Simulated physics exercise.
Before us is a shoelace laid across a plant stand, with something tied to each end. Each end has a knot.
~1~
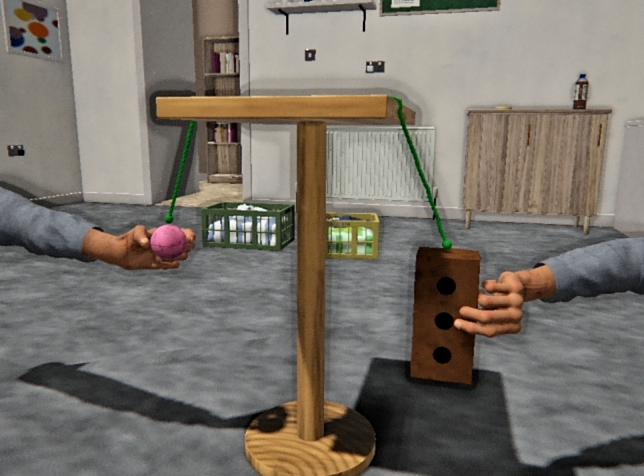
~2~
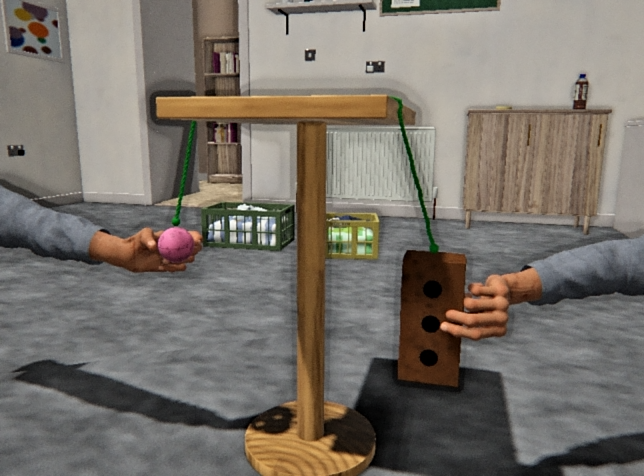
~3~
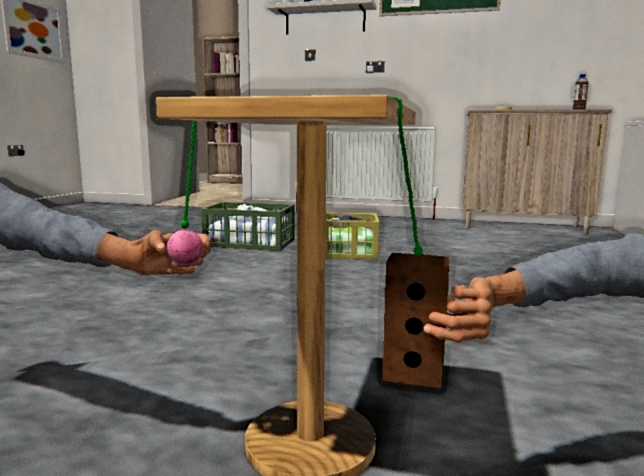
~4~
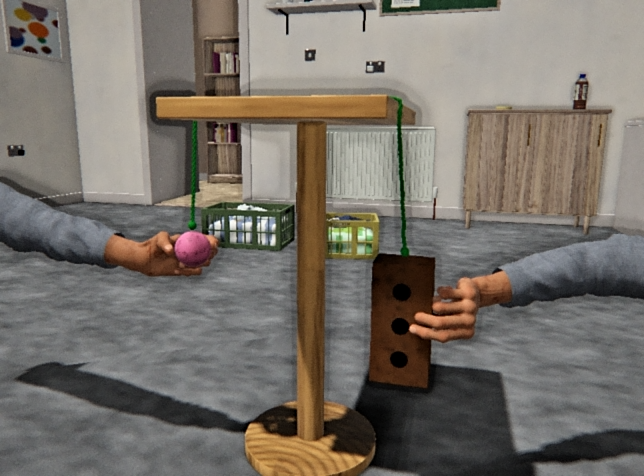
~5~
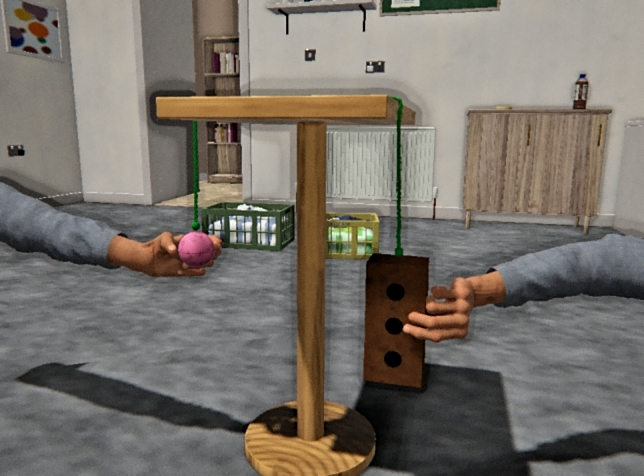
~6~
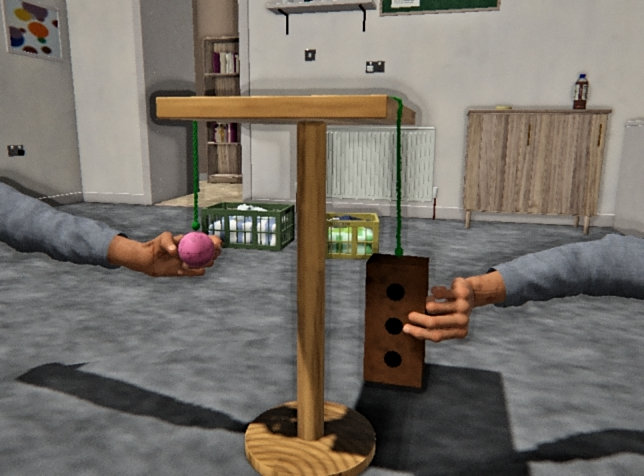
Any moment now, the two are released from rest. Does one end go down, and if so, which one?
The right one.
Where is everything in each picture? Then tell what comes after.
In the first frame, left ball (169, 242); right brick (445, 314); shoelace over the top (302, 100).
In the second frame, left ball (177, 245); right brick (432, 317).
In the third frame, left ball (186, 248); right brick (416, 319).
In the fourth frame, left ball (193, 249); right brick (403, 319).
In the fifth frame, left ball (197, 250); right brick (396, 319).
In the sixth frame, left ball (197, 250); right brick (396, 319); shoelace over the top (302, 100).
Then, 0.40 s after the last picture, left ball pulled up onto the top; right brick lower near (388, 430).
Then, 0.78 s after the last picture, left ball down on the floor; right brick down on the floor near (397, 444).
At rest, left ball down on the floor; right brick down on the floor. The shoelace is pulled to the right.
